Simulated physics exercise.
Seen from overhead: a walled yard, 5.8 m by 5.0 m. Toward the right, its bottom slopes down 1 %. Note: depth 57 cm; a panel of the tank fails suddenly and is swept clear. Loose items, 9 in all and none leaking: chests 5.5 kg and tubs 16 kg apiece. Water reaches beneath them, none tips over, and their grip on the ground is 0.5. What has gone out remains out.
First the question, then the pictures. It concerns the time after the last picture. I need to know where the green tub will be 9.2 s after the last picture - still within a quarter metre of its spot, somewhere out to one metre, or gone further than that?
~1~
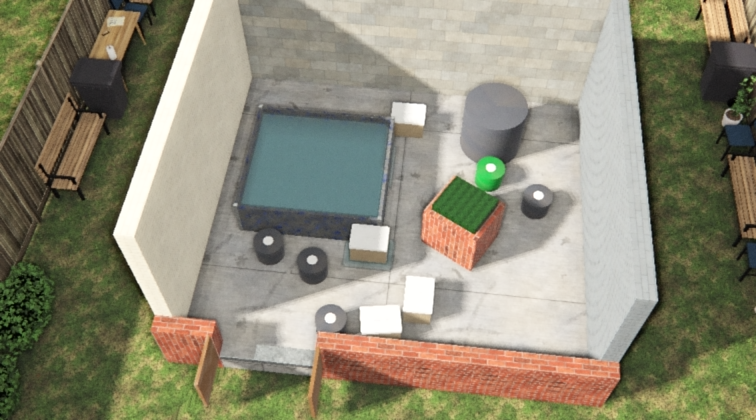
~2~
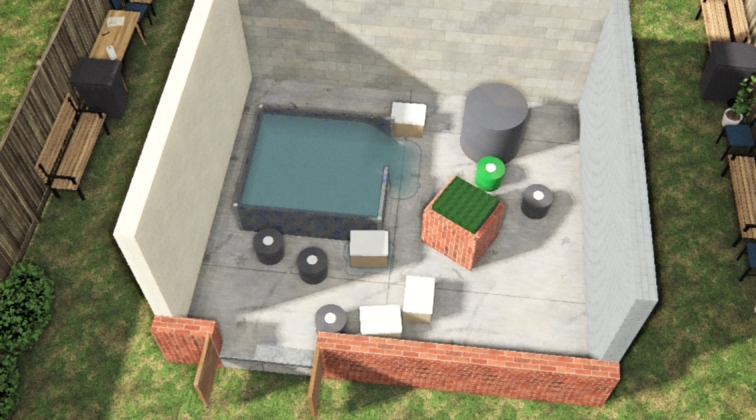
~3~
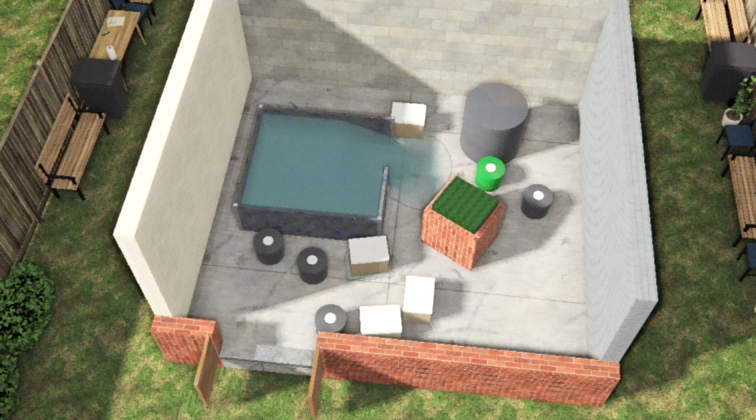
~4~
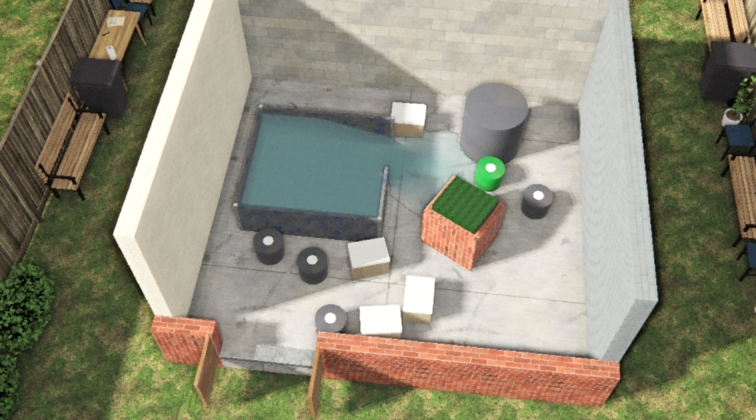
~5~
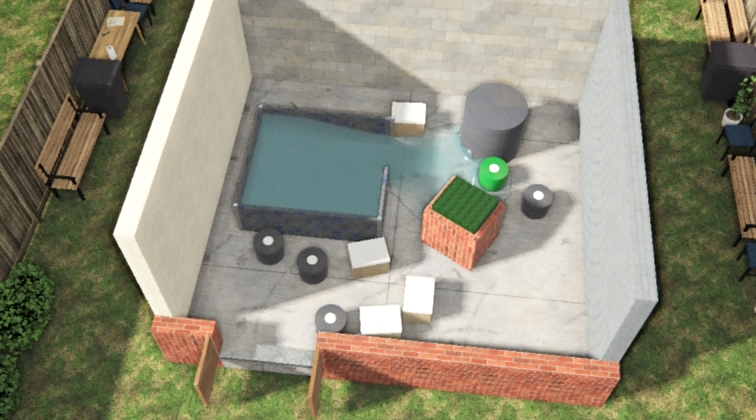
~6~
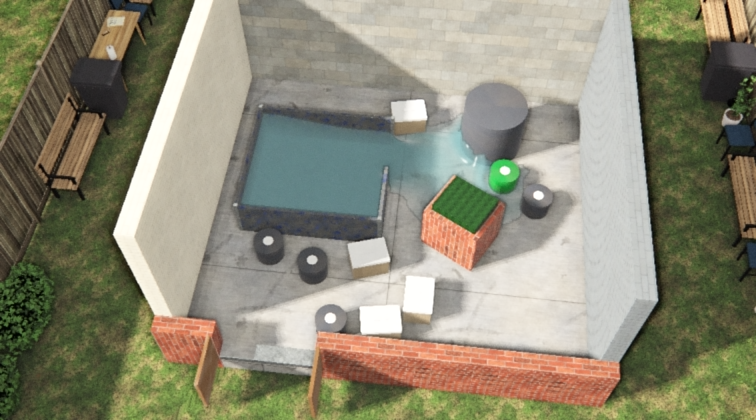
Gone further than that.
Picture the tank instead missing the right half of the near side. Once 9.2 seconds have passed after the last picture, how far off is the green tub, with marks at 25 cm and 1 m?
Result: The green tub remains where it was.
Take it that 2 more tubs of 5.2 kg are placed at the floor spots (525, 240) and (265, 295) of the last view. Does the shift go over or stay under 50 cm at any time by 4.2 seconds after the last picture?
As asked, in order: Clear of the mark; shy of the mark.
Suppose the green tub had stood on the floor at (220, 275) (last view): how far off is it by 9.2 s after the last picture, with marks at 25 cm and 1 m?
I'd say it does not really move.
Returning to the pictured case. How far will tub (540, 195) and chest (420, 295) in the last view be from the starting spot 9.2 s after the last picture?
Respectively: 250 cm / 60 cm.
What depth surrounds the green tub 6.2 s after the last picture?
Somewhere close to 19 cm.
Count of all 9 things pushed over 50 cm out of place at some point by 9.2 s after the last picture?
I make it 6.
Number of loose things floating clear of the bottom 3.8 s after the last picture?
At that time the total is 4.
Then, 1.2 s after the last picture the green tub is near (572, 167), 1.3 m from its start, afloat; 0 of 9 are out; 2 afloat.
Then, 3.8 s after the last picture the green tub is near (525, 173), 0.5 m from its start, afloat; 0 of 9 are out; 4 afloat.
Then, 6.2 s after the last picture the green tub is near (559, 321), 2.8 m from its start, afloat; 0 of 9 are out; 5 afloat.
Then, 9.2 s after the last picture the green tub is near (417, 327), 3.0 m from its start, aground; 0 of 9 are out; 4 afloat.
